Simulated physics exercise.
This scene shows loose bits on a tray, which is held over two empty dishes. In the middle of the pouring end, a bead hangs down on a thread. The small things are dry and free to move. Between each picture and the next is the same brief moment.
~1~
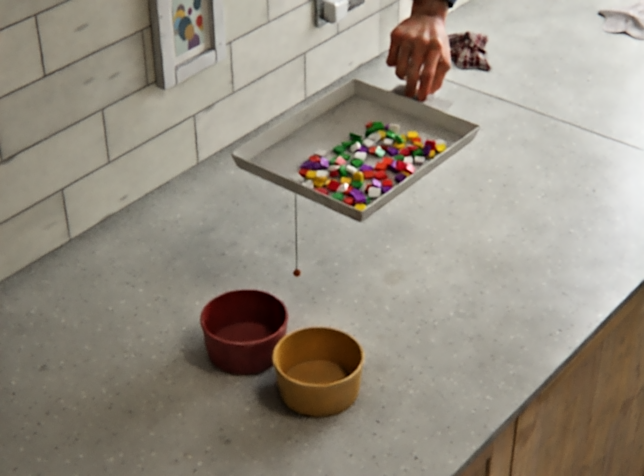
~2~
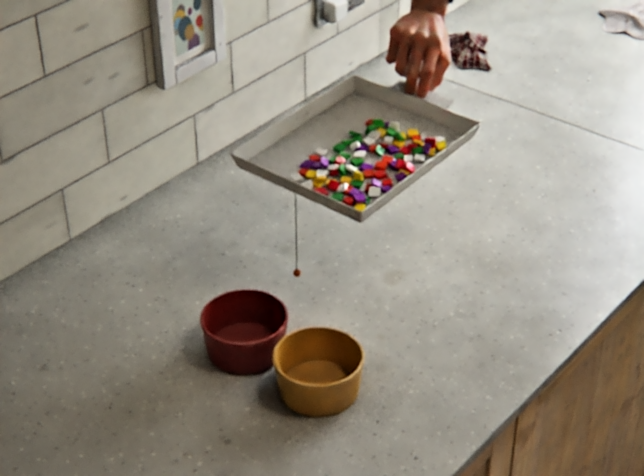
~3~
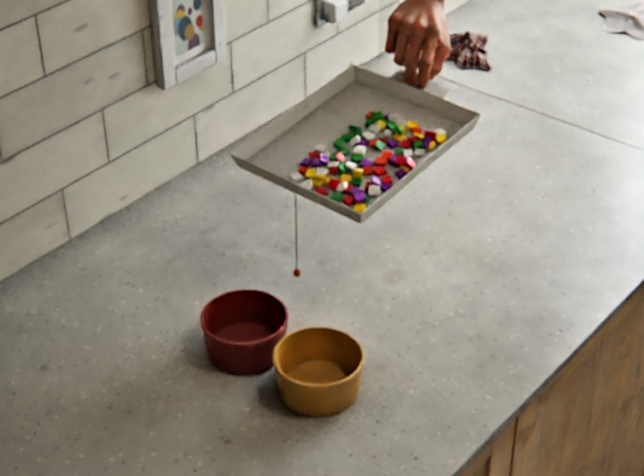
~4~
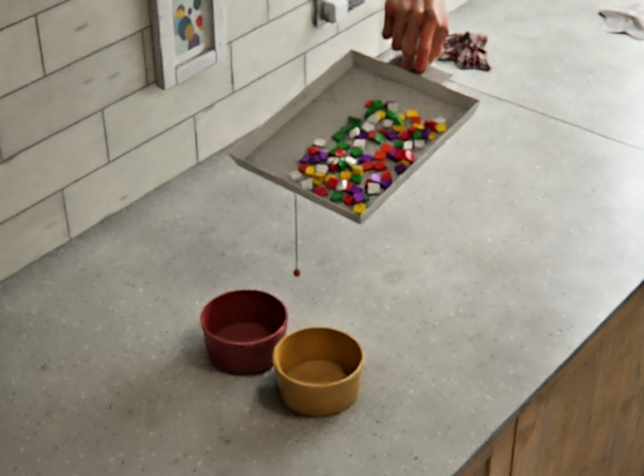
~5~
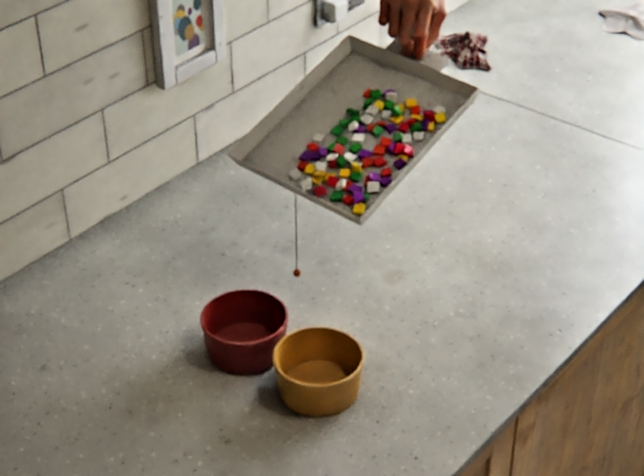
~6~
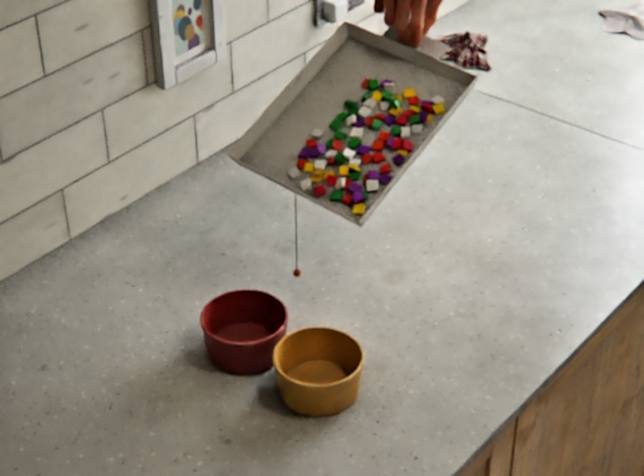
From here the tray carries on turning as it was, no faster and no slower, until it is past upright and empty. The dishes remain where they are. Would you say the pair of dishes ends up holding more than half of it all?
I would say no, less than half.
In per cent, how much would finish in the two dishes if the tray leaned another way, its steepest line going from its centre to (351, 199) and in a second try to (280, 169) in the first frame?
First case about 0 percent; second case about 0 percent.
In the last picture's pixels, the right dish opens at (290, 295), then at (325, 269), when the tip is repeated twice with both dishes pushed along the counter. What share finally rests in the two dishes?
Roughly 40% the first time and 0% the second time.
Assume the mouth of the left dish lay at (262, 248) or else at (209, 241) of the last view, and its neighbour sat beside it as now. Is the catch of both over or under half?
First try: A minority; second try: A minority.
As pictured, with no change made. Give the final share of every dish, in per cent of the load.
20 % left, 10 % right.
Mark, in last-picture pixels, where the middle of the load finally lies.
I'd put the middle somewhere around (315, 346).
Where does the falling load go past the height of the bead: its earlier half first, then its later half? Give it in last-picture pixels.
About (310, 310) to begin with, then about (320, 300).
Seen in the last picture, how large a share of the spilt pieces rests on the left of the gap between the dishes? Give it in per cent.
Close to 10 in a hundred.
Soon, tray tipped steeply; all on the tray.
A while on, tray tipped past a quarter turn; about a third on the tray; a small part in the right dish; a small part in the left dish; about a quarter outside both; about a third in the air.
Towards the end, tray tipped past a quarter turn; a small part in the right dish; about a quarter in the left dish; about two thirds outside both.
Finally, tray tipped past a quarter turn; a small part in the right dish; about a quarter in the left dish; about two thirds outside both.
